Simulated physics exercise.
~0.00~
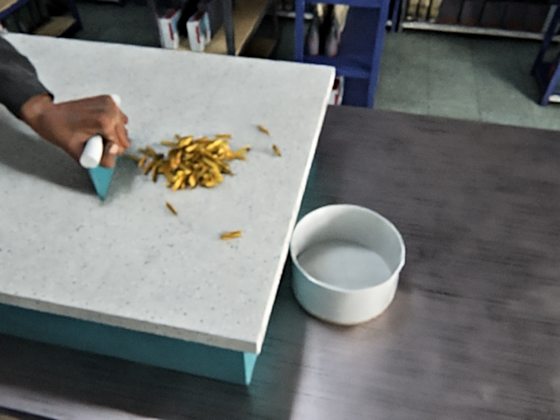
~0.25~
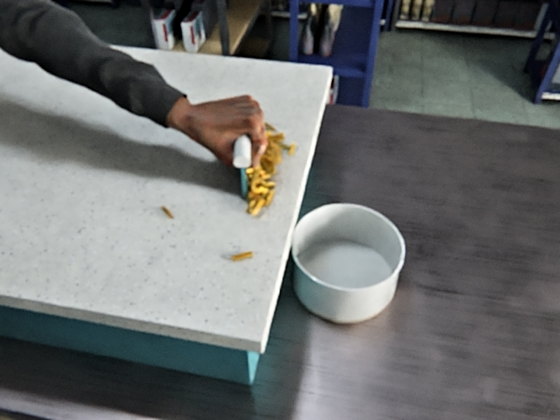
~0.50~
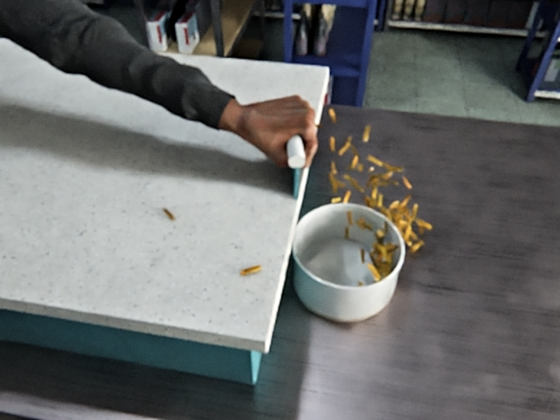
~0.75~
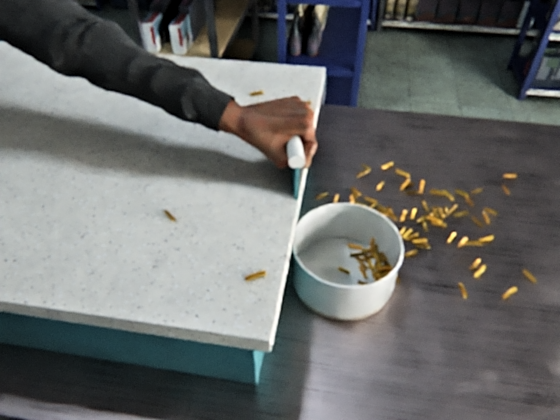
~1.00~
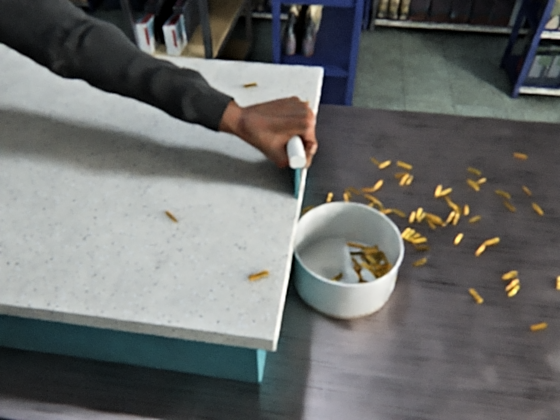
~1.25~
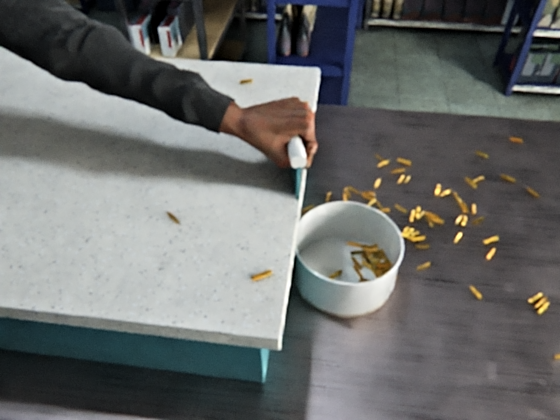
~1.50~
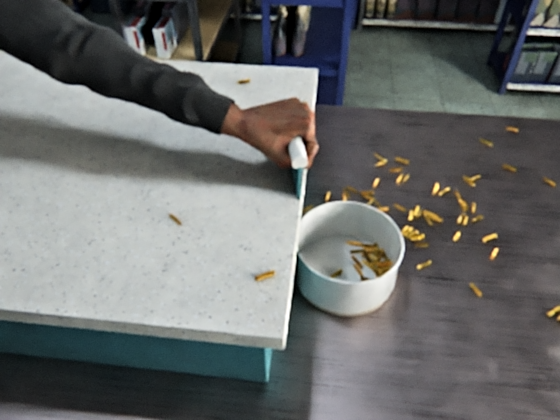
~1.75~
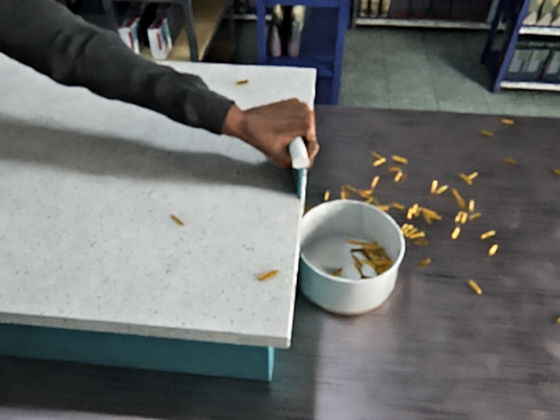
Dry pasta pieces swept by a hand-held scraper off a pale board's edge, some landing in a white pot, most scattering beyond.
